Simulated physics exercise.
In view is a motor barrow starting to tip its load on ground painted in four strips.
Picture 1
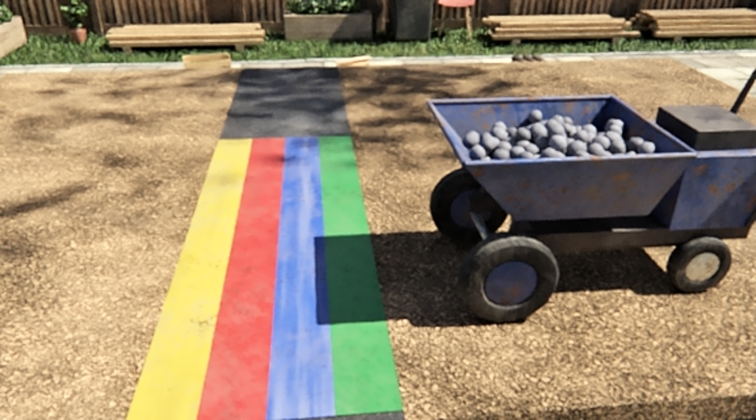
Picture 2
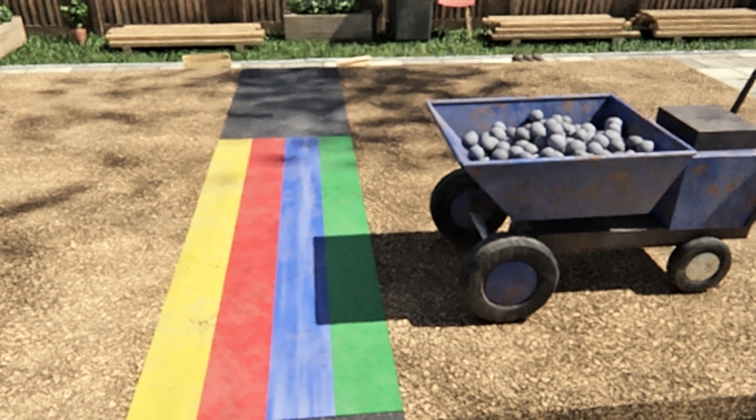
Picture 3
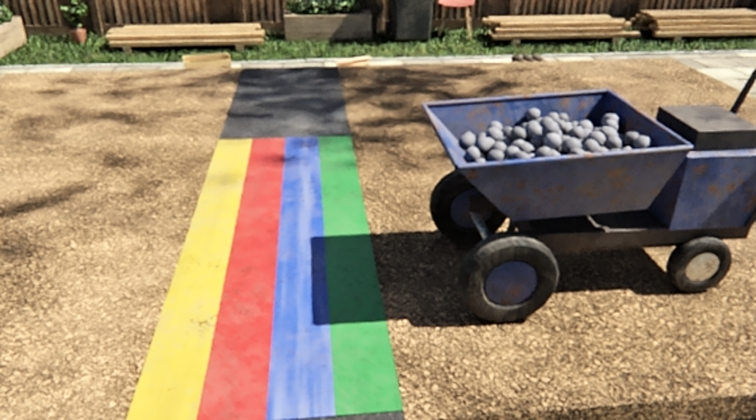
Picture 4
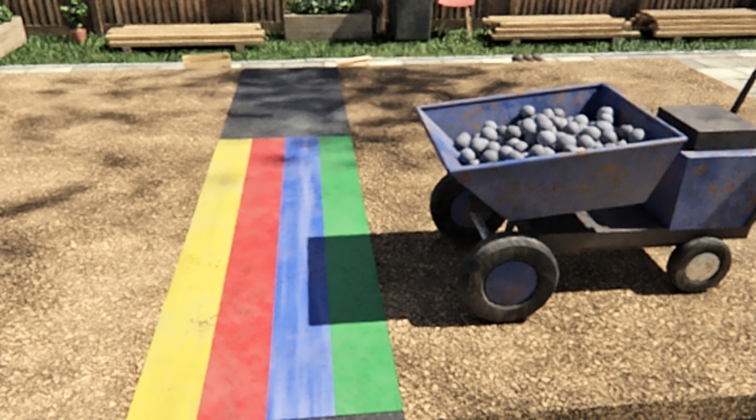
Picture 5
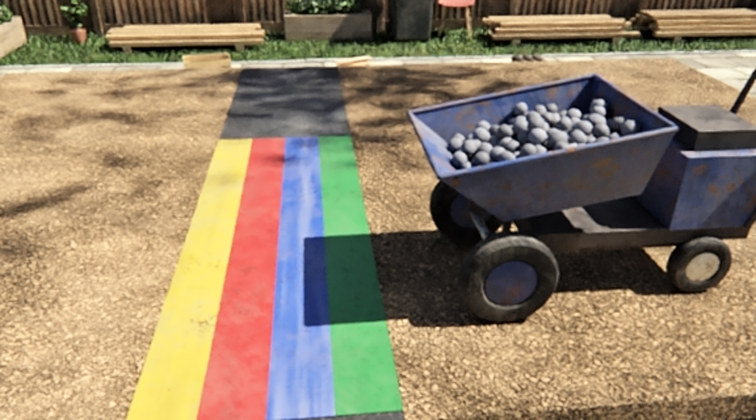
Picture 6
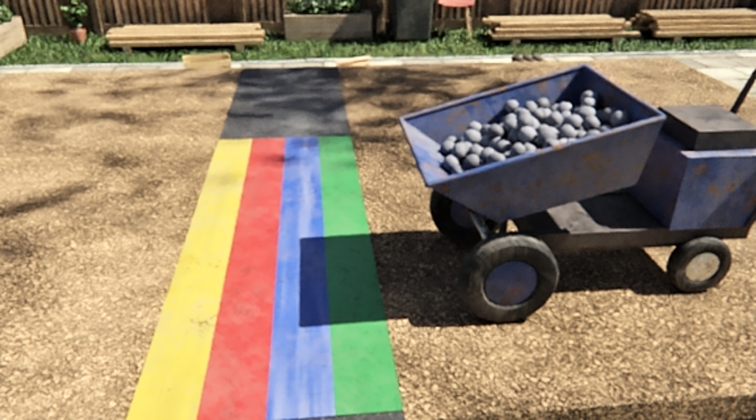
A sunlit yard of brown gravel, edged by grass, stacked planks and a wooden fence, is seen from slightly above by a still camera. Four painted strips, yellow, red, blue and green from left to right, run down the left side, while a worn blue motor barrow loaded with round grey cobbles stands at right. The skip, level at first, tilts steadily down toward the left, its back rising as the cobbles ride with it and its shadow creeps left.
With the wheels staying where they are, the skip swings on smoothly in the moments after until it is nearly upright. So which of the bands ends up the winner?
The winner is the blue band.
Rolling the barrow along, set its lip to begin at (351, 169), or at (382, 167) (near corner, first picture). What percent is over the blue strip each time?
0 per cent, then 10 per cent.
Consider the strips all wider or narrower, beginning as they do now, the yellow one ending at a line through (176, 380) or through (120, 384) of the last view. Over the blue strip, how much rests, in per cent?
About 30 %, then 30 %.
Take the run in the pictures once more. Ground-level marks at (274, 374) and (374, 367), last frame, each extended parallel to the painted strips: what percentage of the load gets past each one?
Result, first then second: 30 %, 80 %.
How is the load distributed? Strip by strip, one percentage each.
About: Green strip 20, blue strip 30, red strip 15, yellow strip 5 per cent.
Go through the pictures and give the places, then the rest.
In the first picture, lip of the skip at (465, 164), level; top of the load at (558, 150), round cobbles; green strip at (363, 361); blue strip at (301, 366); red strip at (238, 370); yellow strip at (173, 375).
In the second picture, lip of the skip at (463, 165), level; top of the load at (557, 149).
In the third picture, lip of the skip at (458, 167), tipped barely; top of the load at (553, 147).
In the fourth picture, lip of the skip at (450, 171), tipped a little; top of the load at (569, 143).
In the fifth picture, lip of the skip at (439, 177), tipped a little; top of the load at (568, 137).
In the sixth picture, lip of the skip at (428, 185), tipped clearly; top of the load at (559, 132); green strip at (363, 361); blue strip at (301, 366); red strip at (238, 370); yellow strip at (173, 375).
Soon, skip tipped steeply; all in the skip.
A while on, skip tipped right over; most in the skip; a small part over the green strip; a small part over the blue strip; a stray few falling.
Towards the end, skip tipped right over; about a quarter in the skip; about a quarter over the green strip; about a third over the blue strip; a small part over the red strip; a small part over the yellow strip; a stray few off the paint.
Finally, skip tipped right over; about a quarter in the skip; about a quarter over the green strip; about a third over the blue strip; about a quarter over the red strip; a small part over the yellow strip; a small part off the paint.
